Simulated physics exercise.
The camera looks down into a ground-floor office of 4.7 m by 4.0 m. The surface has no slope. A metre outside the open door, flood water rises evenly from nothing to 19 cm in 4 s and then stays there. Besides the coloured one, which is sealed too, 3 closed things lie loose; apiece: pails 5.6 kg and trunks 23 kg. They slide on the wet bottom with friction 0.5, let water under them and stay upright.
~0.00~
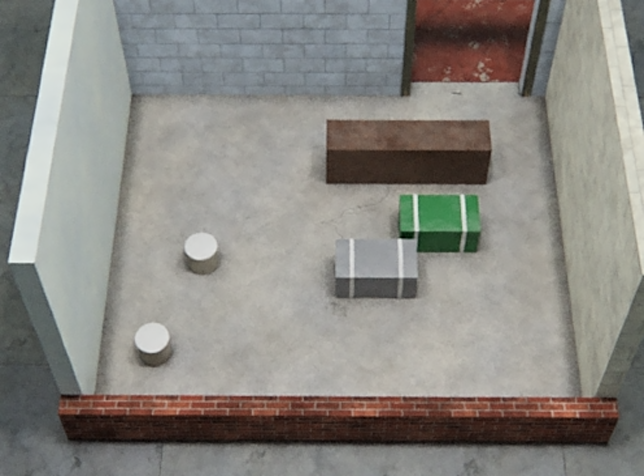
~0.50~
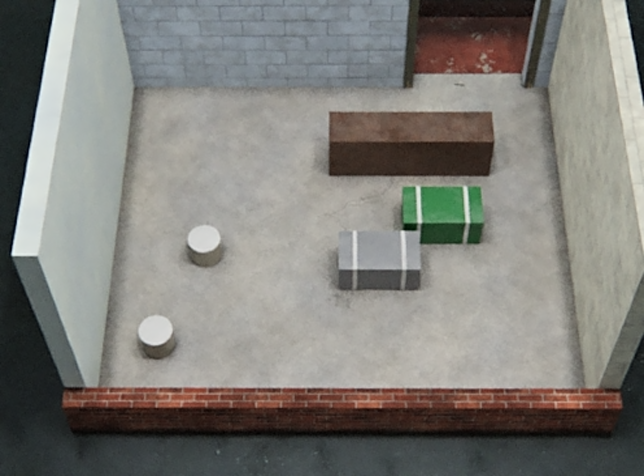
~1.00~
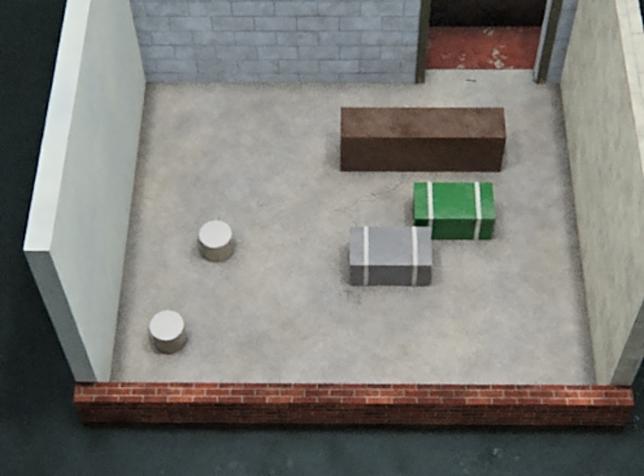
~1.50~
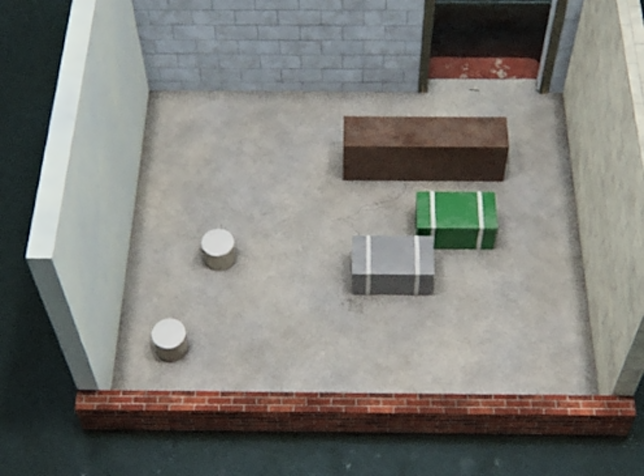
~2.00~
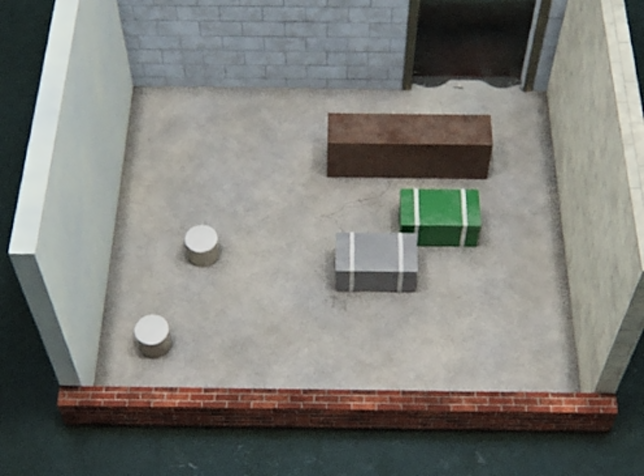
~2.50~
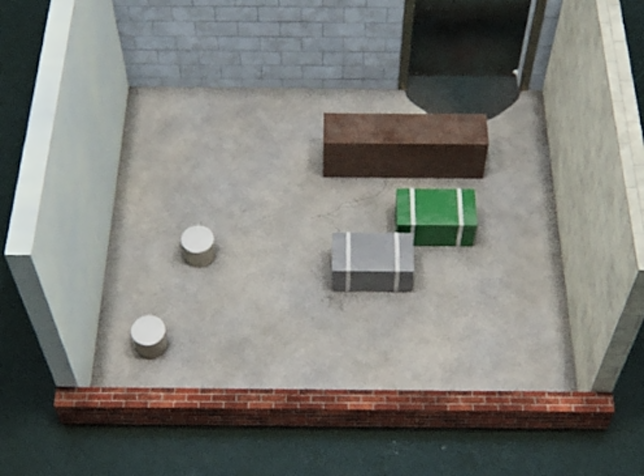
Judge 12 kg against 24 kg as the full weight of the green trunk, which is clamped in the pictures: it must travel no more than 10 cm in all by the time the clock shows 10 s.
For it, the smaller load will do.
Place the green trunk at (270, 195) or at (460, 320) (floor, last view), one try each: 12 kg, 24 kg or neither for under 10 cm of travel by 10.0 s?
In that order: The smaller is enough; neither is enough.
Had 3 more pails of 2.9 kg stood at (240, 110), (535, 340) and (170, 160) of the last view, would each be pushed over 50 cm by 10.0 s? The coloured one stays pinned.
In that order: More, past it, more.
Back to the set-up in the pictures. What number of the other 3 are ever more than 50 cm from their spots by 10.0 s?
0 of them.
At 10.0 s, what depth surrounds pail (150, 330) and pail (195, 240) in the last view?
About 7 and 5 cm.
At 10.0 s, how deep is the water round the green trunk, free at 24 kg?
Roughly 2 cm.
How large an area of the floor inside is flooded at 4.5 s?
Roughly 4.0 m2.
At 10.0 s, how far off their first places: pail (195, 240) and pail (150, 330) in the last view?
In that order: 0 cm, 10 cm.
After 3.5 s the green trunk would be 0 cm from its start with 12 kg and 0 cm from its start with 24 kg; 0 cm of water round it then.
After 4.5 s the green trunk would be 0 cm from its start with 12 kg and 0 cm from its start with 24 kg; 0 cm of water round it then.
After 7.0 s the green trunk would be 0 cm from its start with 12 kg and 0 cm from its start with 24 kg; 2 cm of water round it then.
After 10.0 s the green trunk would be 0 cm from its start with 12 kg and 0 cm from its start with 24 kg; 2 cm of water round it then.
